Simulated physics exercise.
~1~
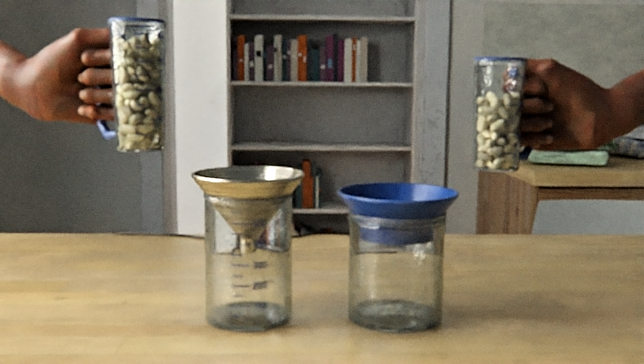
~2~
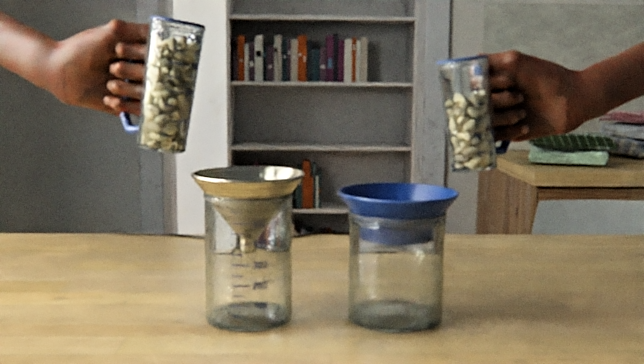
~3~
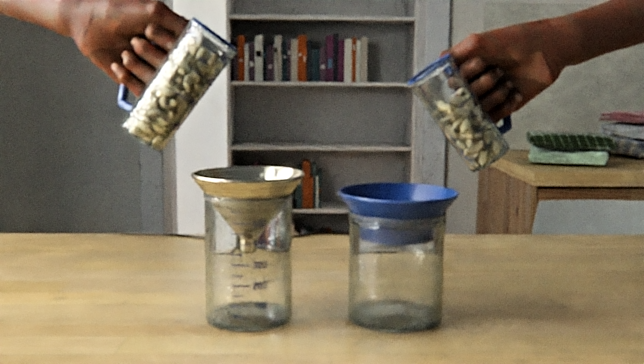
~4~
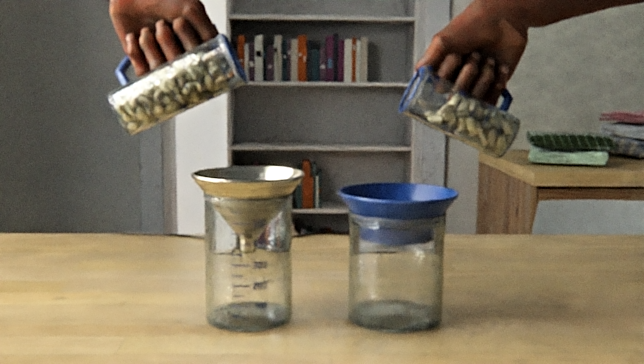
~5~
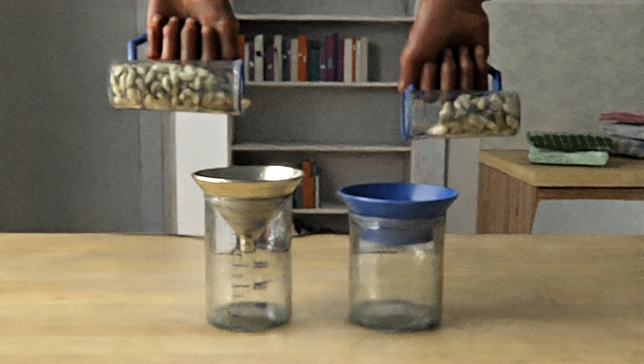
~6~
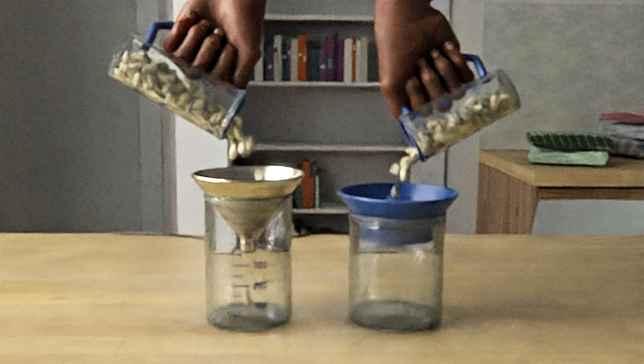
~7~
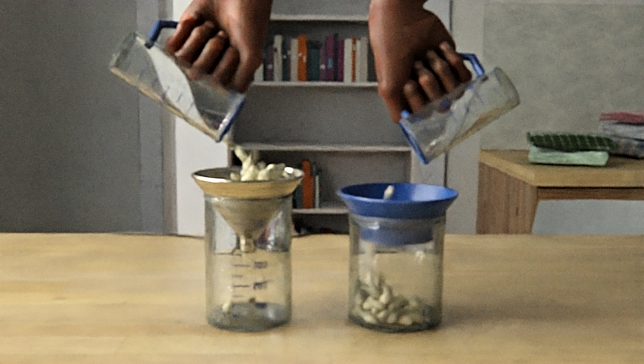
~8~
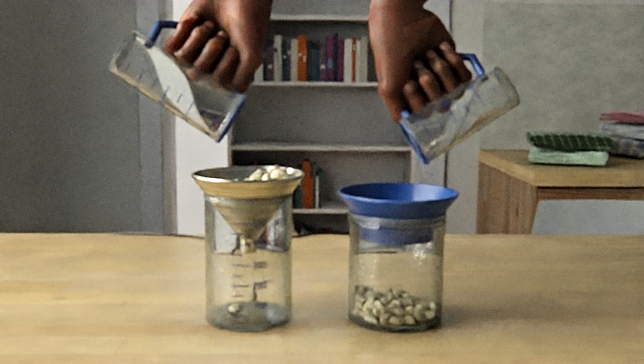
Two hands tip clear, blue-handled cups of pale, bean-like pieces over a pair of glass jars on a light wooden counter, seen from the front by a still camera. The left jar holds a metallic funnel and the right a blue one, with a bookshelf behind and folded cloths on a side table at right. The hands turn the cups inward until the pieces spill out and both cups are empty. On the right, everything drops through into the jar. On the left, most pieces stay jammed in the funnel, with only a few below.
